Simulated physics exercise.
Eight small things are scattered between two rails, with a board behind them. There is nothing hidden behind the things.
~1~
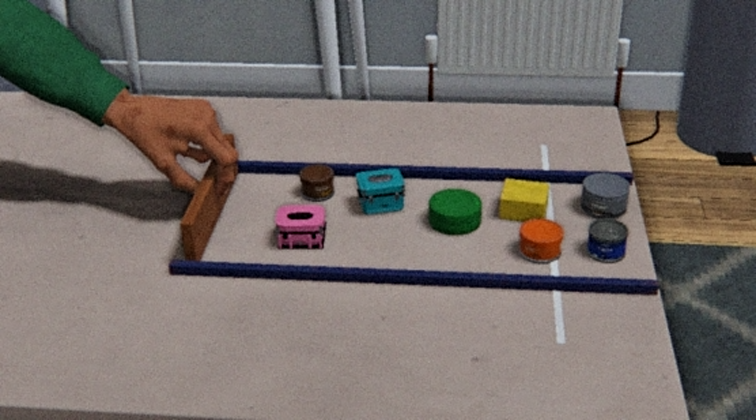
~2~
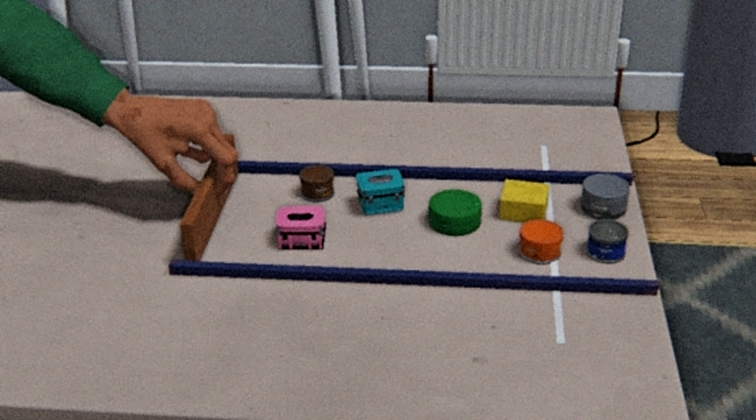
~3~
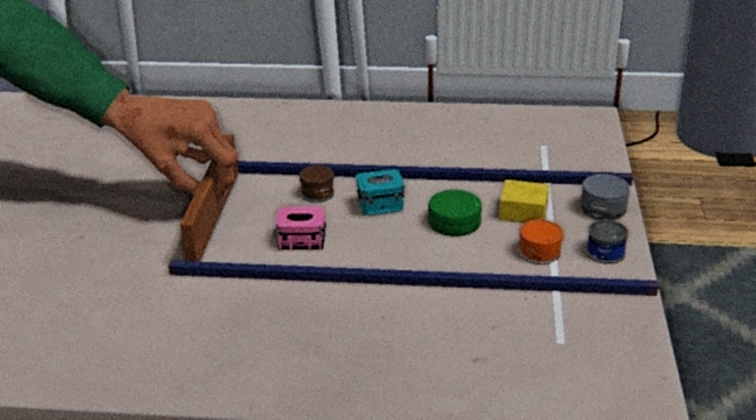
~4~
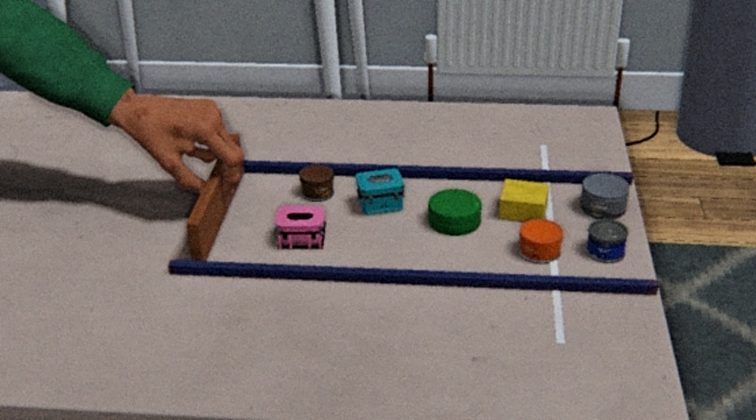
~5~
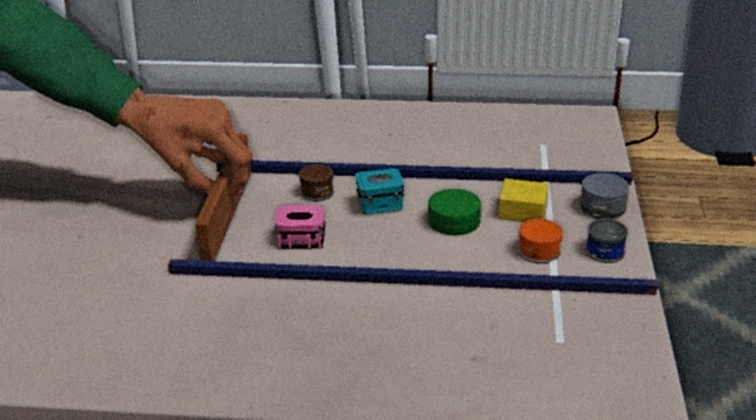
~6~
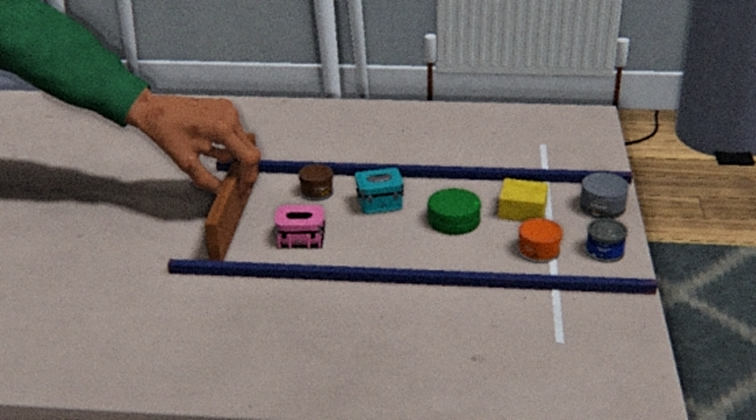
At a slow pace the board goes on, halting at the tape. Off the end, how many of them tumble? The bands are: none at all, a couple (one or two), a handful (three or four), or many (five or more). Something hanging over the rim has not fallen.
It is a couple.
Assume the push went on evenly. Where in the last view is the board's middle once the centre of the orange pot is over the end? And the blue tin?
Roughly (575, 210); roughly (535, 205).
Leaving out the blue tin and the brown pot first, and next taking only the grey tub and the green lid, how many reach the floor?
You'd count 1 the first time and 1 the second time.
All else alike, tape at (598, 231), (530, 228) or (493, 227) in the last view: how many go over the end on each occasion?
It would be 5, 0 and 0.
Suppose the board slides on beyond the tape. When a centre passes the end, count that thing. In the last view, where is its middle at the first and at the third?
Roughly (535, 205) for the earlier crossing, roughly (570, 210) for the later one.
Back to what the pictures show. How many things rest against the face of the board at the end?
The number is 3.
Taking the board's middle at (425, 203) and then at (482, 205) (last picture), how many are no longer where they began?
The number moved is 5 and then 7.
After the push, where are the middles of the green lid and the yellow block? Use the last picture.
The green lid settles near (623, 223); as for the yellow block, near (602, 191).
Soon after, none off yet; grey tub at rest near (604, 196); blue tin at rest near (606, 240); orange pot at rest near (540, 241).
By the end, the number that fall off is one or two; fallen, blue tin and grey tub.
